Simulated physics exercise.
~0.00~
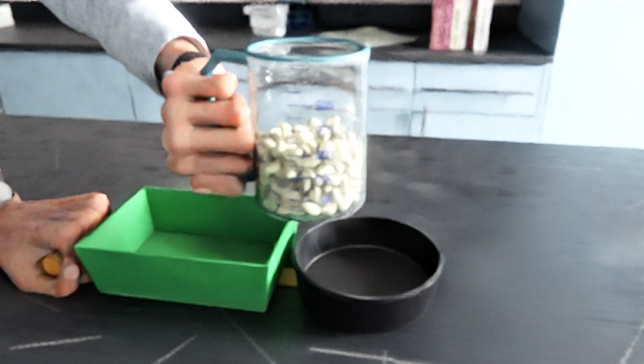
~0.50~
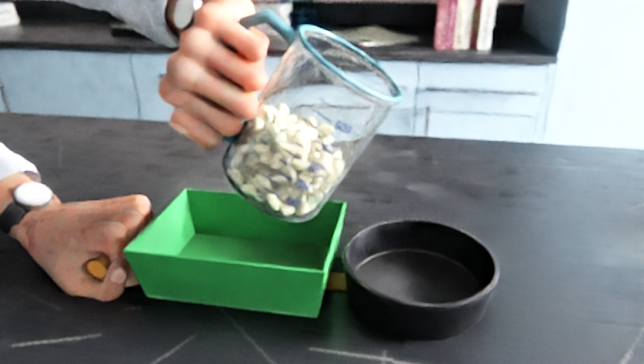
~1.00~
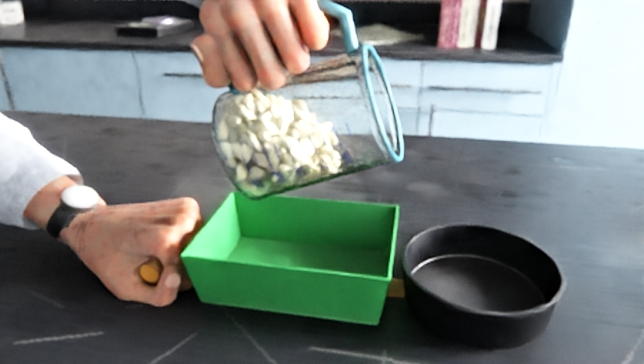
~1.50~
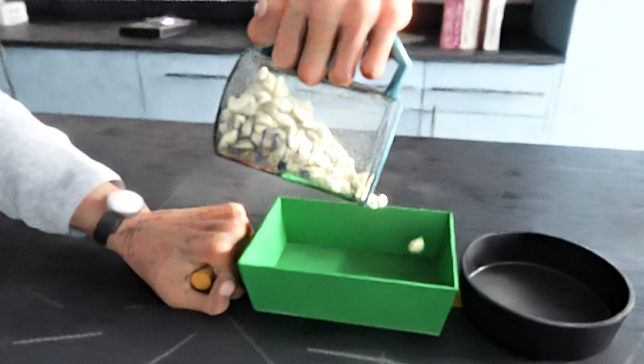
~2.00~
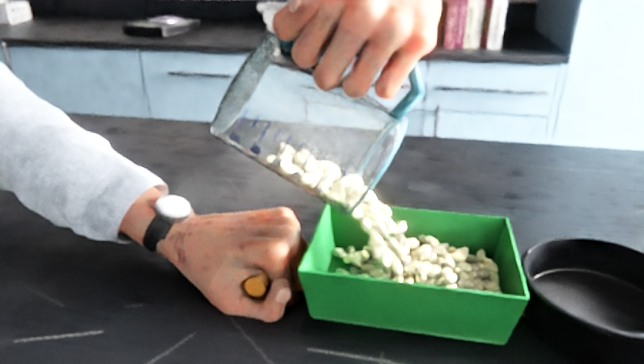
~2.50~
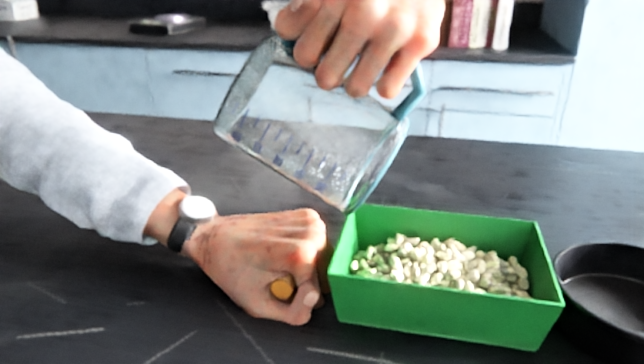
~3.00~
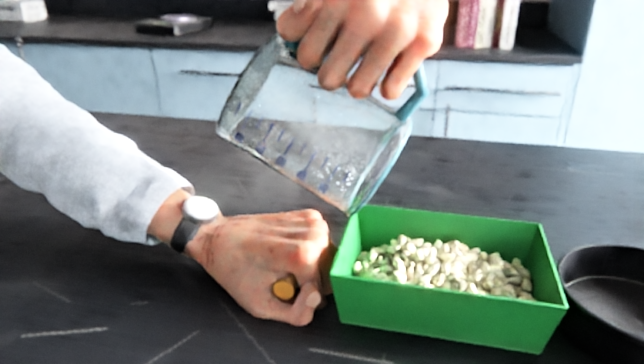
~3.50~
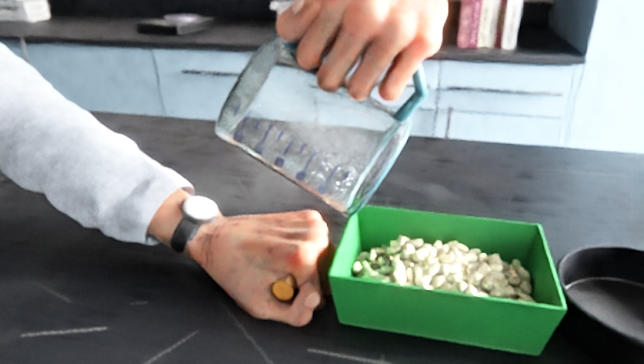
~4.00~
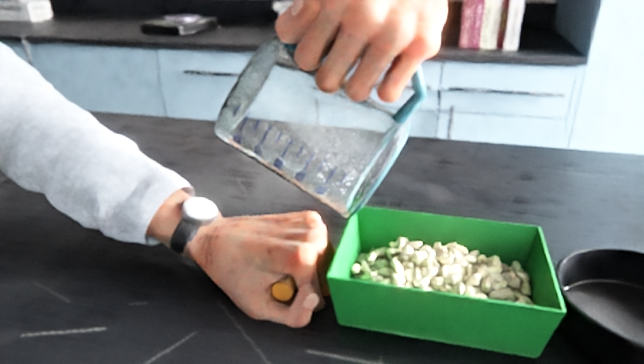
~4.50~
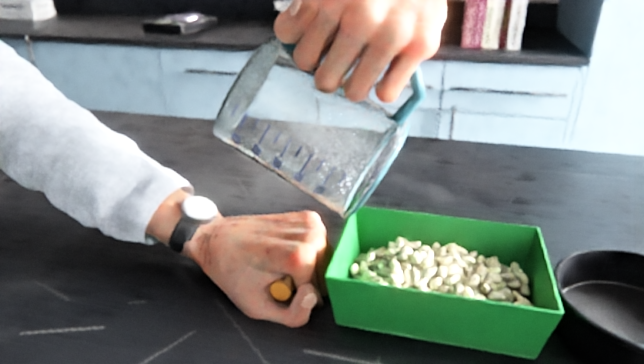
A hand tips a jug of white beans, and they all land in a green tin.
